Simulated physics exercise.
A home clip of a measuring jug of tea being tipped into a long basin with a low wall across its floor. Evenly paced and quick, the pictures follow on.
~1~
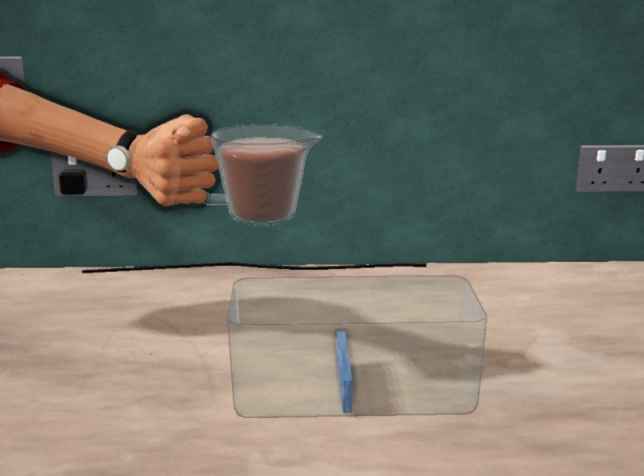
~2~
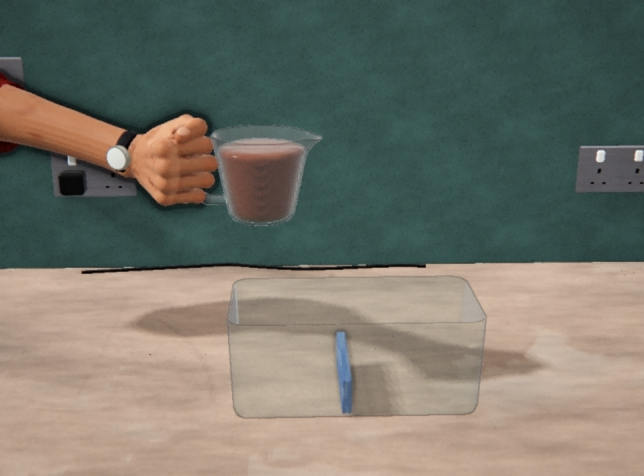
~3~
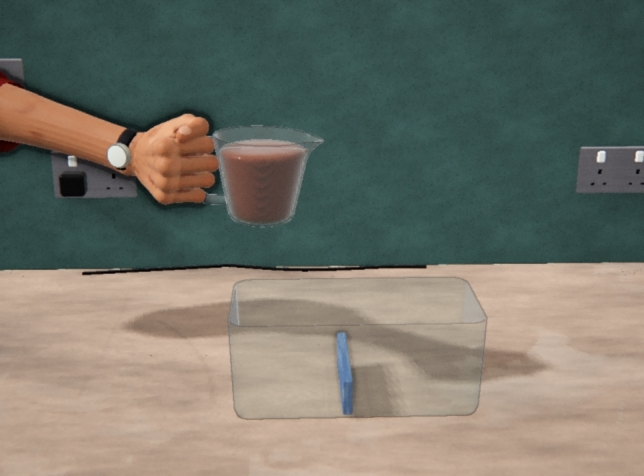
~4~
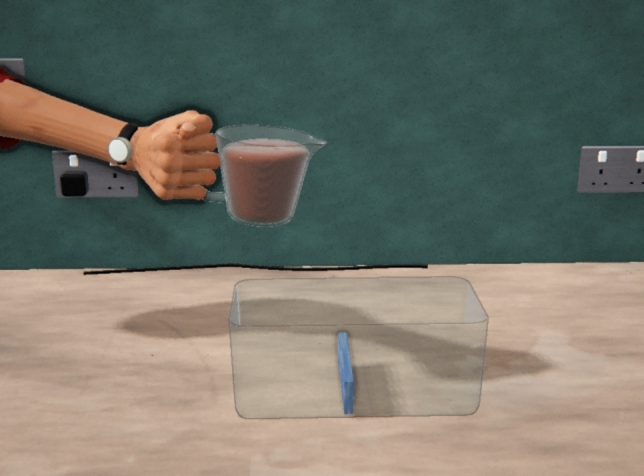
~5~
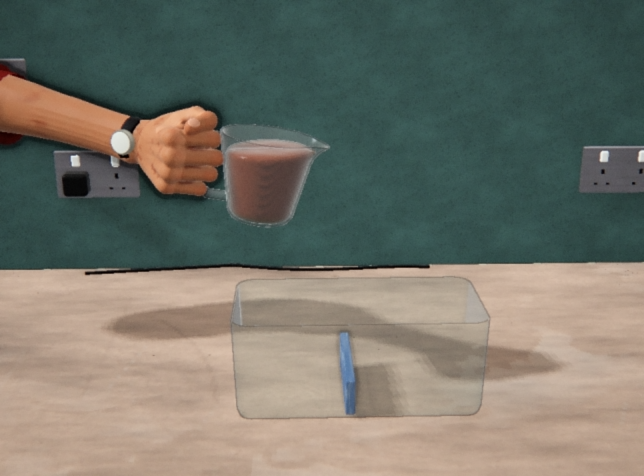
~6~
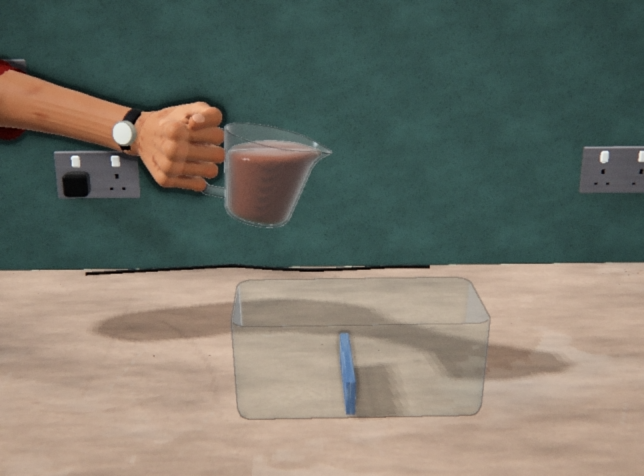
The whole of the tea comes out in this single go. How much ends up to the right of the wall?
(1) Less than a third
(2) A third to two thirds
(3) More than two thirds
(3) More than two thirds.
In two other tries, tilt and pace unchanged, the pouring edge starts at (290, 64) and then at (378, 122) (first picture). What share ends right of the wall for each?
Around 75 percent first, around 95 percent second.
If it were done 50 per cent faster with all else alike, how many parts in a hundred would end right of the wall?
I'd estimate about 85 percent ends up there.
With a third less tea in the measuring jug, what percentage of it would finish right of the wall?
It comes to near 85 per cent.
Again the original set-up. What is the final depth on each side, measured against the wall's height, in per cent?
The left side sits at 10 per cent and the right side at 50.
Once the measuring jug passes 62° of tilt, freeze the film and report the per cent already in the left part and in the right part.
The left part holds 0 percent and the right part 15 percent.
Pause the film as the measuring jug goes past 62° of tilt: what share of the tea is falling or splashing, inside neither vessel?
Around 20 %.
A moment on, the measuring jug is tipped part way and 66 per cent is still to pour, 0 is left of the wall and 13 right of it.
Next, the measuring jug is tipped on its side and 11 per cent is still to pour, 2 is left of the wall and 73 right of it.
Then the measuring jug is tipped right over and 0 per cent is still to pour, 10 is left of the wall and 89 right of it.
Later the measuring jug is tipped right over and 0 per cent is still to pour, 10 is left of the wall and 89 right of it.
At rest 10 per cent lies left of the wall, 89 right of it and 1 outside.
